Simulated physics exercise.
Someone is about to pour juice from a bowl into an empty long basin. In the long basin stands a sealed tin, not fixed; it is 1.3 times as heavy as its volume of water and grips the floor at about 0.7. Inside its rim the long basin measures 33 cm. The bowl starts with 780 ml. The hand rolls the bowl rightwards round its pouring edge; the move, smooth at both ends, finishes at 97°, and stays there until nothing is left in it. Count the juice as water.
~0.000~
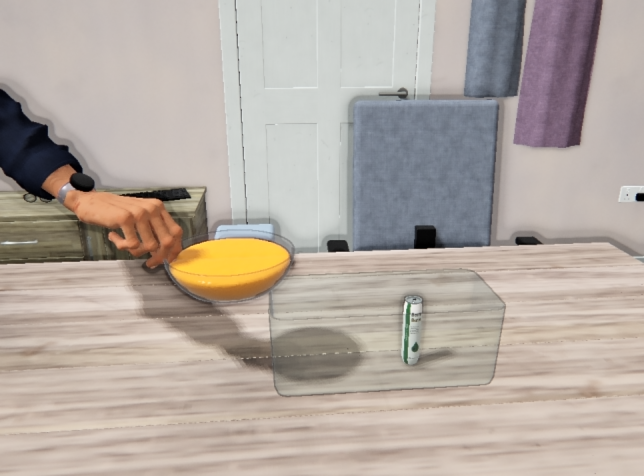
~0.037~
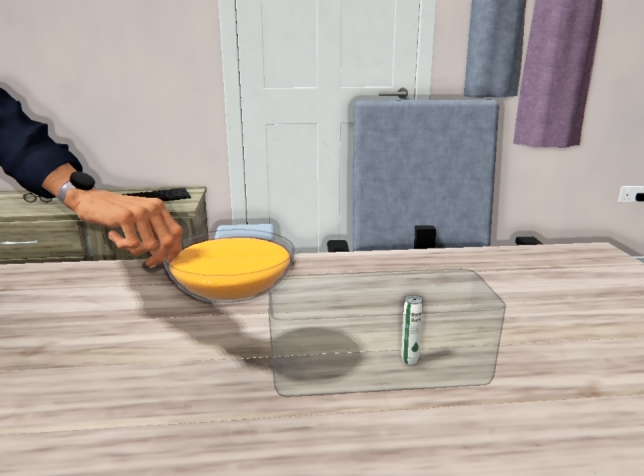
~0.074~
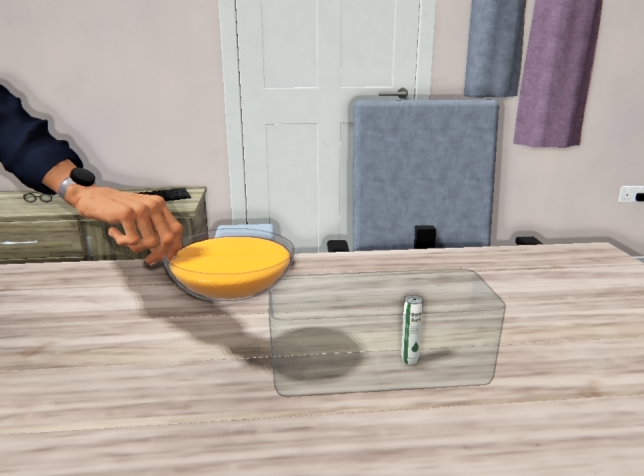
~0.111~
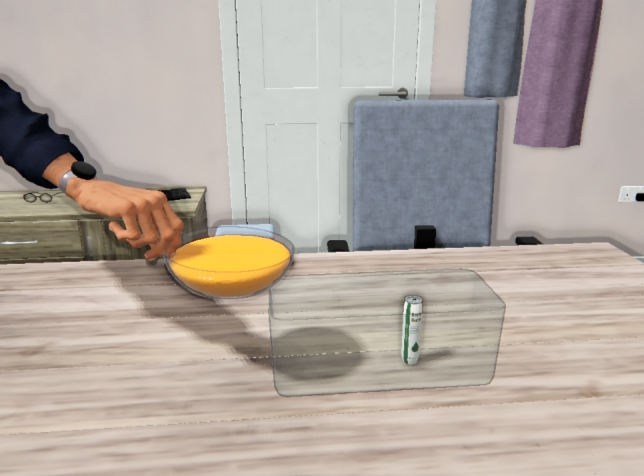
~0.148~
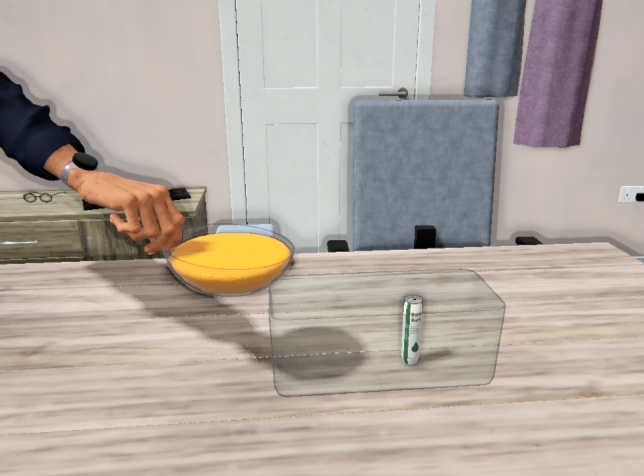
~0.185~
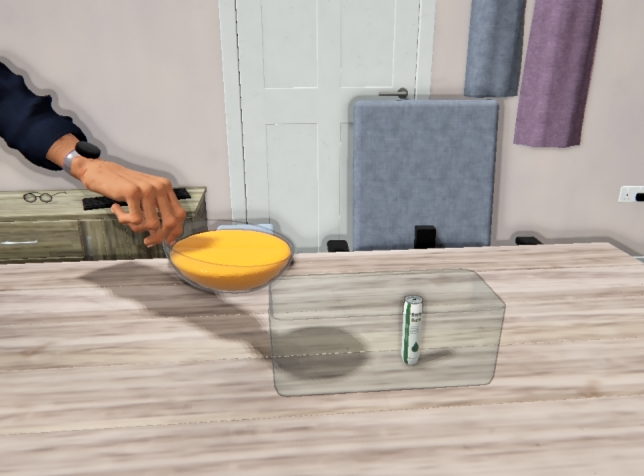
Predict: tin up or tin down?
It stays up.
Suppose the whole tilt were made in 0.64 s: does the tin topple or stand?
The tin goes over.
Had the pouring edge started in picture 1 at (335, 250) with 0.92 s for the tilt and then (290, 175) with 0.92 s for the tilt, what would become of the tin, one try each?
First it falls; then it remains upright.
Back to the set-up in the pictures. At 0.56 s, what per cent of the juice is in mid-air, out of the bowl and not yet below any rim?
About 44 per cent.
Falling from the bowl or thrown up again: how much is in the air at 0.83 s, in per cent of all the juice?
Some 5 per cent.
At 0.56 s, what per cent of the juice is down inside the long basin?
About 16 per cent.
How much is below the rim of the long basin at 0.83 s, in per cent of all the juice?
Near 92 in a hundred.
After 0.56 s the tilt is 64° and 40 per cent is still to pour; the tin stands where it began.
After 0.83 s the tilt is 95° and 0 per cent is still to pour; the tin stands where it began.
After 1.11 s the tilt is 97° and 0 per cent is still to pour; the tin stands where it began.
After 1.42 s the tilt is 97° and 0 per cent is still to pour; the tin stands where it began.
In the end the tin stands where it began.
